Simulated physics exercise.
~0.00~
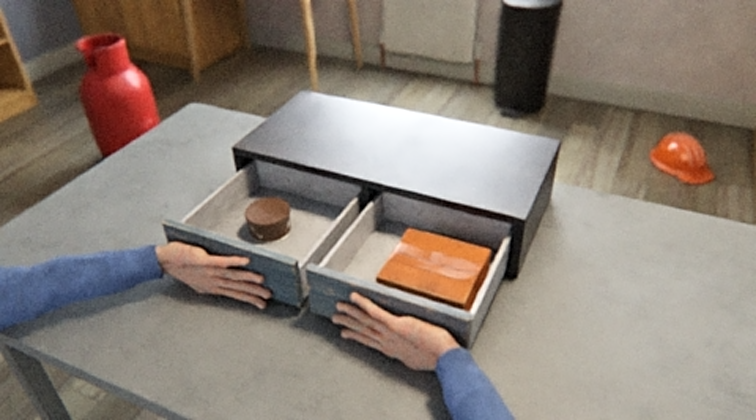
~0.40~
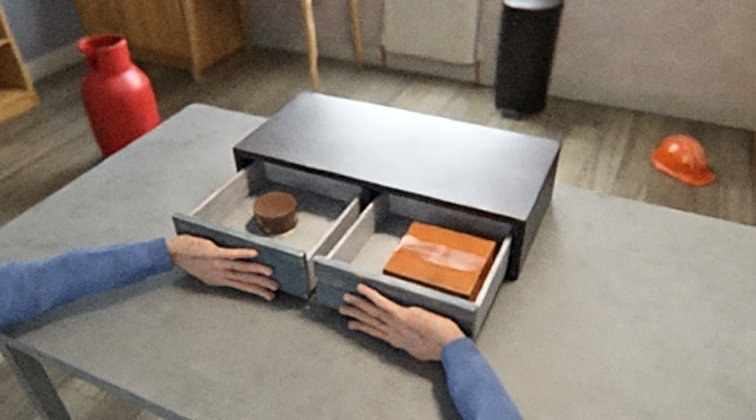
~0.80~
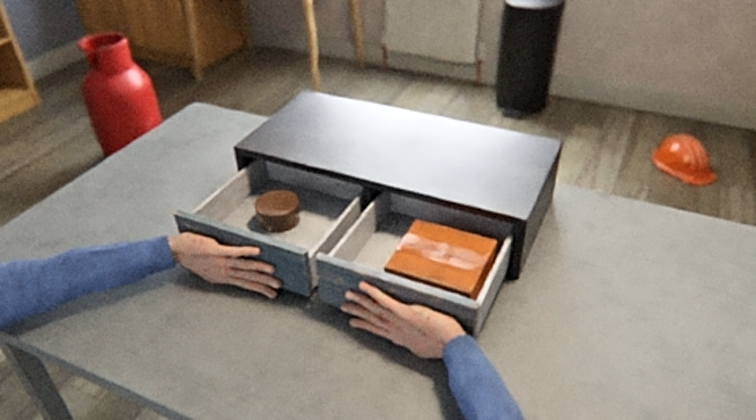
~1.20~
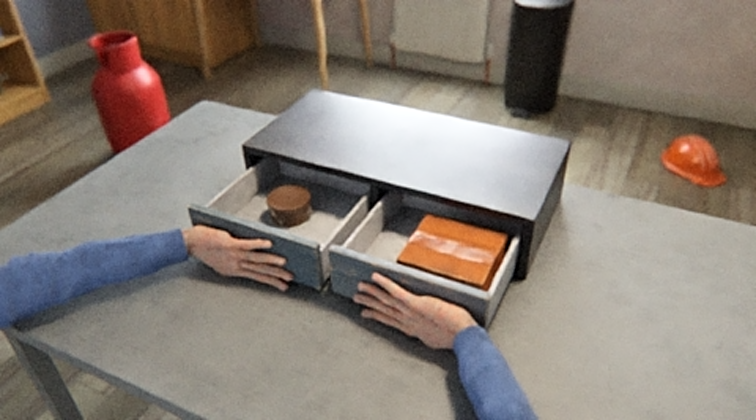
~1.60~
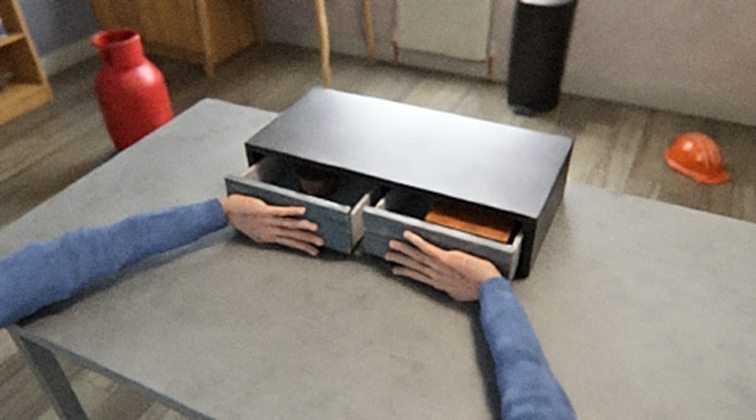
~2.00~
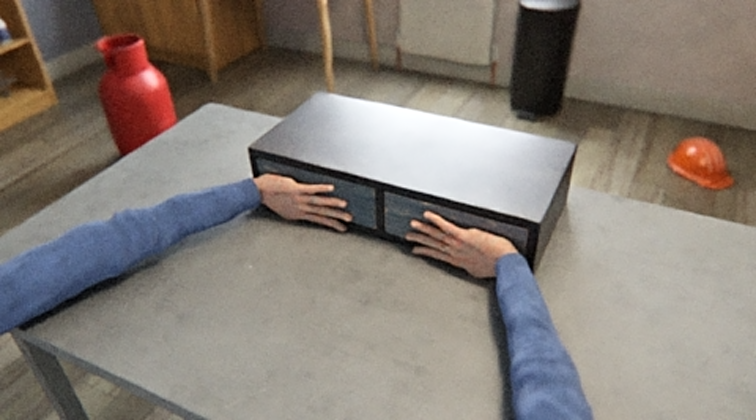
Two open drawers, the left holding a round brown tin and the right an orange box, were pushed by a pair of hands back into a dark chest on a grey table, slowly at first, until both closed completely and hid their contents.
